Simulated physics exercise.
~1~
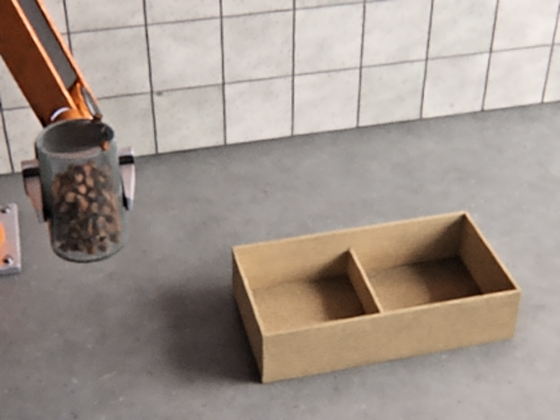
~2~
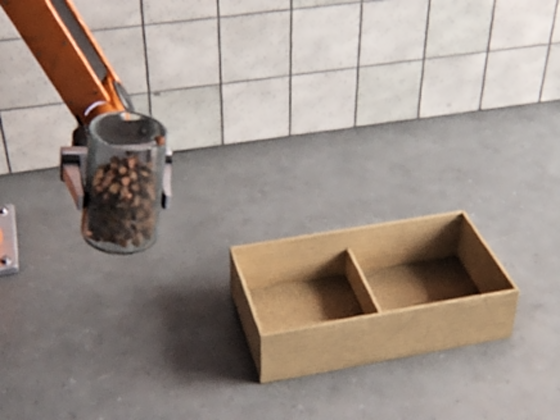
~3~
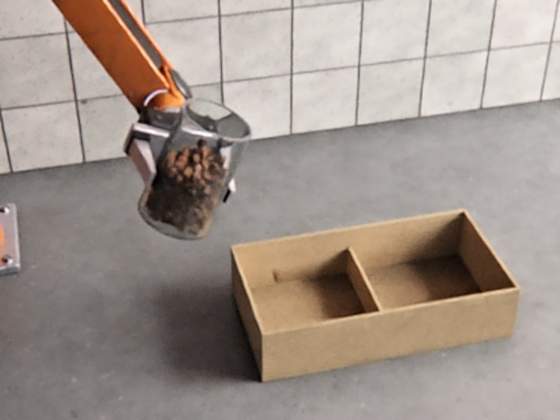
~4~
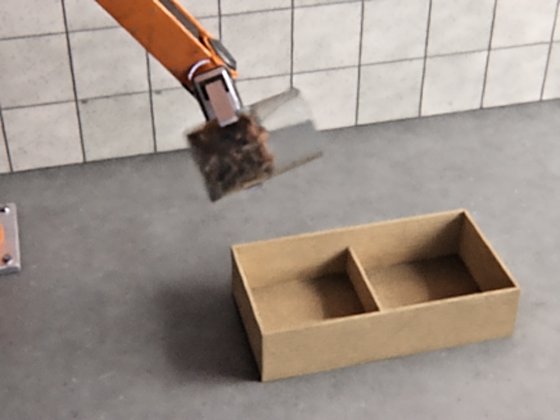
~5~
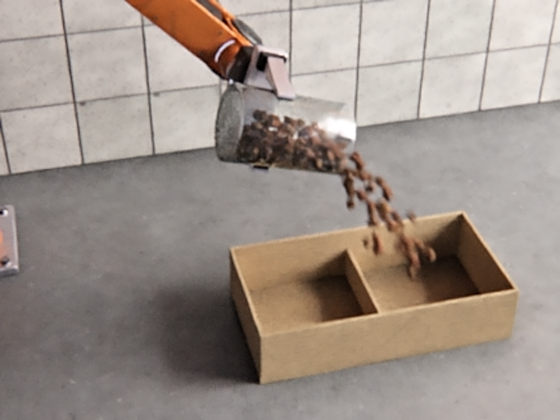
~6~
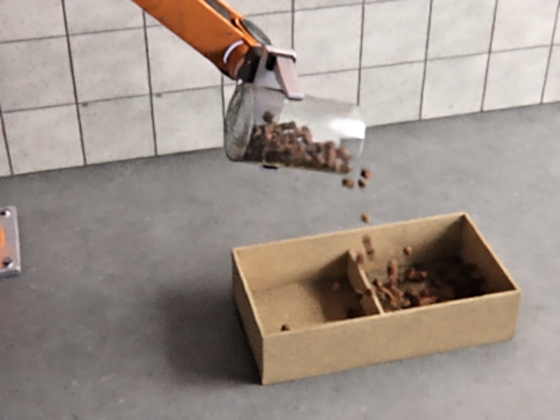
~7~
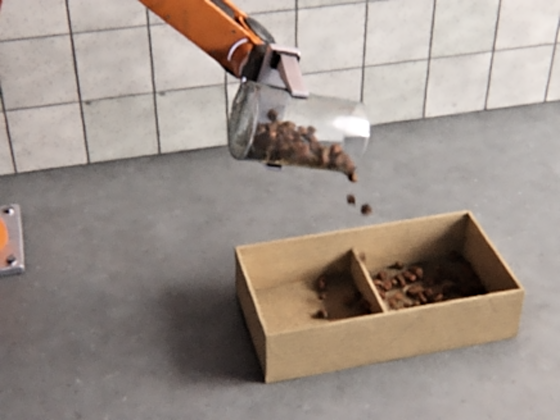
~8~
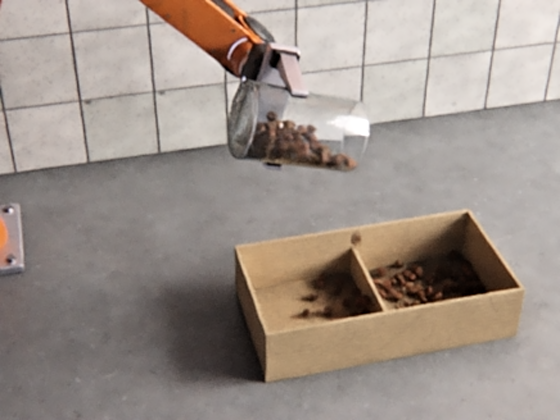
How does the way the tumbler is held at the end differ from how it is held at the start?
At the start the arm holds the tumbler upright, while at the end it is held on its side above the box.
To begin with, an orange robot arm holds a clear tumbler of brown pellets upright, to the left of an open tan box with a cross wall, on a grey surface before a tiled wall. The arm carries the tumbler right and tips it toward the box until it lies on its side above it. Pellets stream from the mouth, most dropping into the far right part and a few into the left part. The flow thins to a trickle and stops. Finally, the tumbler hangs on its side, still holding many pellets, with a scattered pile in the right part and fewer in the left.
